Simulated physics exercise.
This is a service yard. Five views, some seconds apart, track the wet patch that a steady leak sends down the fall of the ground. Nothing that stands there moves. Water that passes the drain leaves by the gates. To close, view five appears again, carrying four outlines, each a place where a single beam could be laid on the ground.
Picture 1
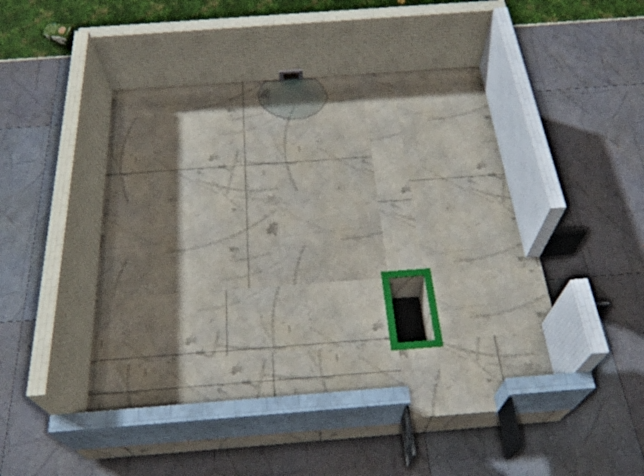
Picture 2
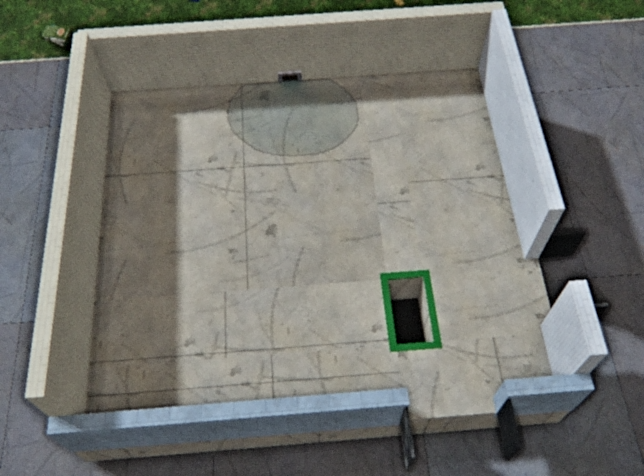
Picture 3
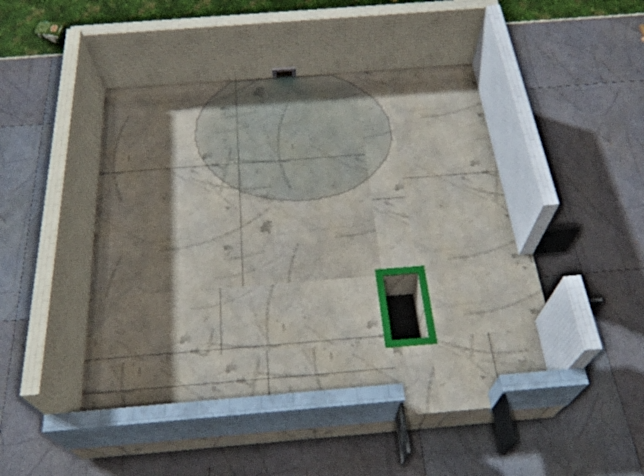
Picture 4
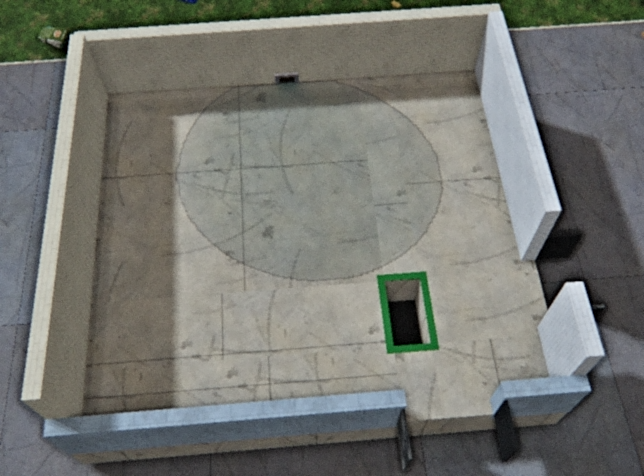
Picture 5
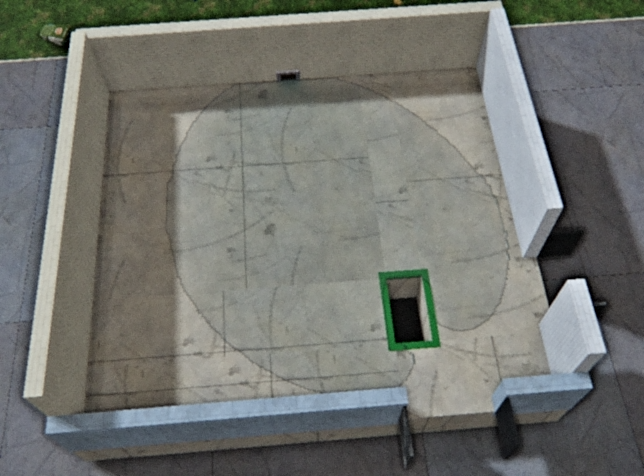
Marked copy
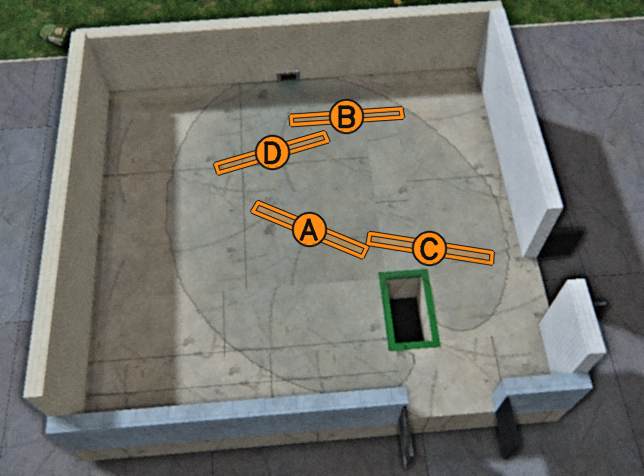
Water seeps from a small opening in the back wall of a walled yard, forming a small round patch on the pale floor. The patch widens steadily toward the front and right, then reaches the green-framed drain, curving around both its sides while much of the floor lies wet.
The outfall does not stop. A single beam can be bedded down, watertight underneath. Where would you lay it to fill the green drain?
Place A.
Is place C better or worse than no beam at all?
Place C is worse.
On the marked copy, A from (255, 207) to (364, 252); B from (291, 120) to (401, 113); C from (369, 238) to (491, 257); D from (217, 168) to (325, 136).
With A, about 26 % of the stream goes into the green drain, about 73 % out by the gates.
With B, about 17 % of the stream goes into the green drain, about 81 % out by the gates.
With C, about 17 % of the stream goes into the green drain, about 80 % out by the gates.
With D, about 19 % of the stream goes into the green drain, about 80 % out by the gates.
